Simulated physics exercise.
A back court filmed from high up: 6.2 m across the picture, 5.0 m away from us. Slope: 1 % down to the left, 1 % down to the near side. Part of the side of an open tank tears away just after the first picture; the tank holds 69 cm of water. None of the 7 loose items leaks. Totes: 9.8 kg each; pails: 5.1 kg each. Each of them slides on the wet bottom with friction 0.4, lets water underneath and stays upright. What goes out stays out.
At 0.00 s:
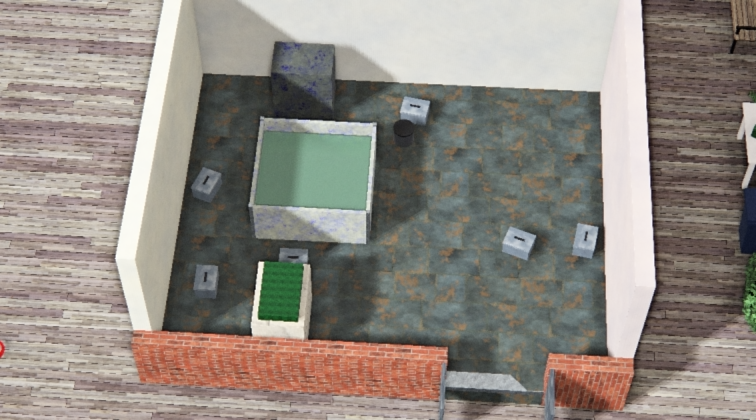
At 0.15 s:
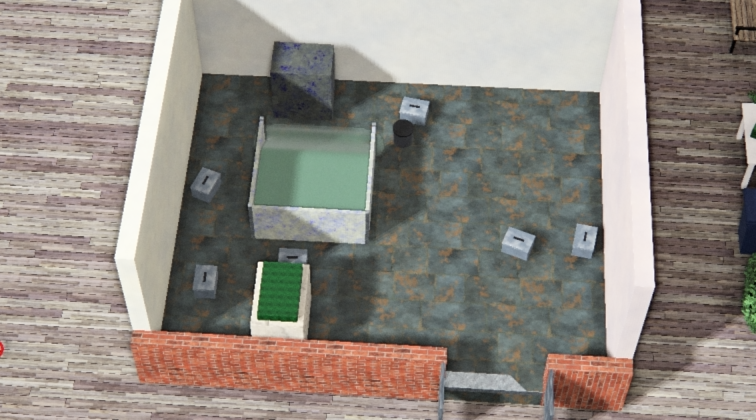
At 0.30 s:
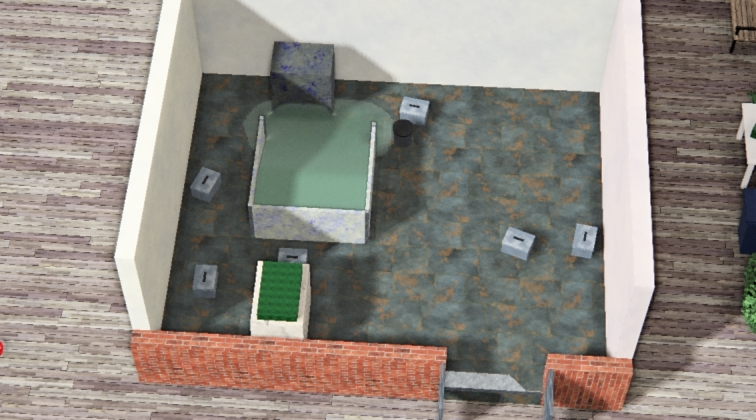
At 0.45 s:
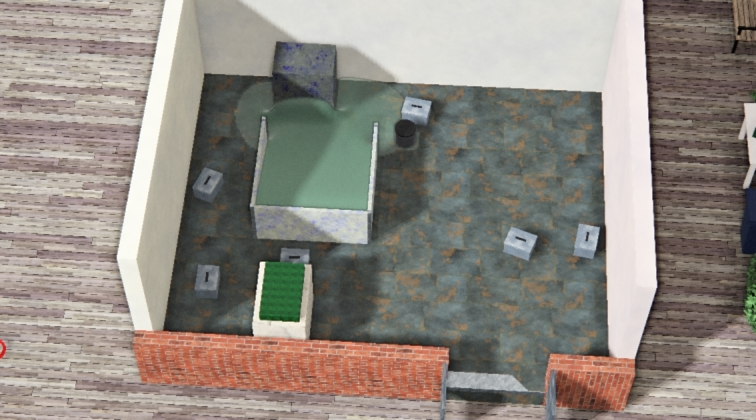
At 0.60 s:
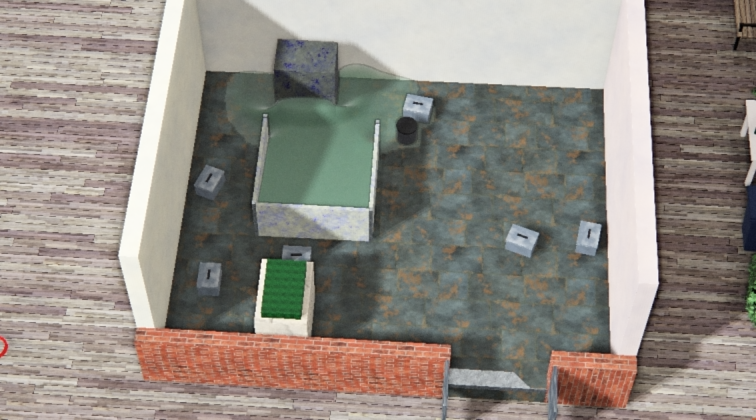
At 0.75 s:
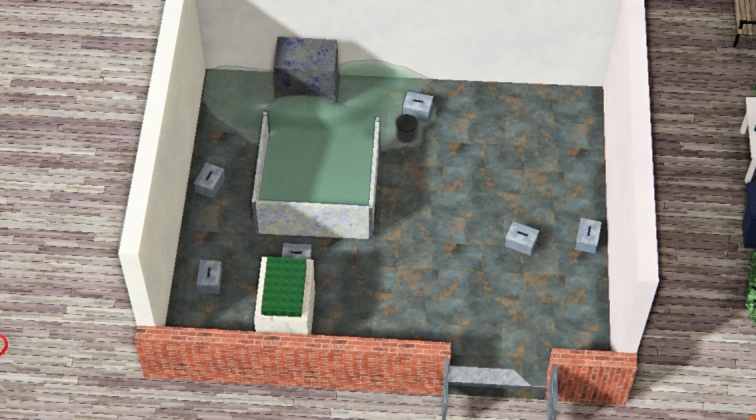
The footage shows a walled court from above, where the back side of an open tank of green water gives way and a shallow sheet spreads across the floor behind it, around a dark block, while the scattered grey blocks stay put.
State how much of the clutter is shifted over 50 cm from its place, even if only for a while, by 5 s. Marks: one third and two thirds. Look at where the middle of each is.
Top band.
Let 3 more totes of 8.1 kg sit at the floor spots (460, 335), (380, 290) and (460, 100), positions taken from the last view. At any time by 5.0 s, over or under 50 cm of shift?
So it's stays below, then stays below, then gets above.
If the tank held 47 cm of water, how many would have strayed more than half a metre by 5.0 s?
Count: 3.
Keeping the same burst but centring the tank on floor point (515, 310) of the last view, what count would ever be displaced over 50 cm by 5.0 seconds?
Result: 5 of them.
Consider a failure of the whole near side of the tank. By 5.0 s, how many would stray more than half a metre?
Then the count would be 3.
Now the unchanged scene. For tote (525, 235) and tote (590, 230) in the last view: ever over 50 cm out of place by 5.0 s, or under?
Within half a metre, then beyond half a metre.
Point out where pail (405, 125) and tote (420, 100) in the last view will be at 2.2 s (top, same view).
About (463, 137) for the first and (537, 136) for the second.
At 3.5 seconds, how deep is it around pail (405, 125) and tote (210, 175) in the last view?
First about 3 cm, second about 5 cm.
After 1.1 s 0 of 7 are over 50 cm from their spots; 0 afloat.
After 2.2 s 2 of 7 are over 50 cm from their spots; 0 afloat.
After 3.5 s 4 of 7 are over 50 cm from their spots; 1 afloat.
After 5.0 s 5 of 7 are over 50 cm from their spots, and 5 have been at some point; 1 afloat.
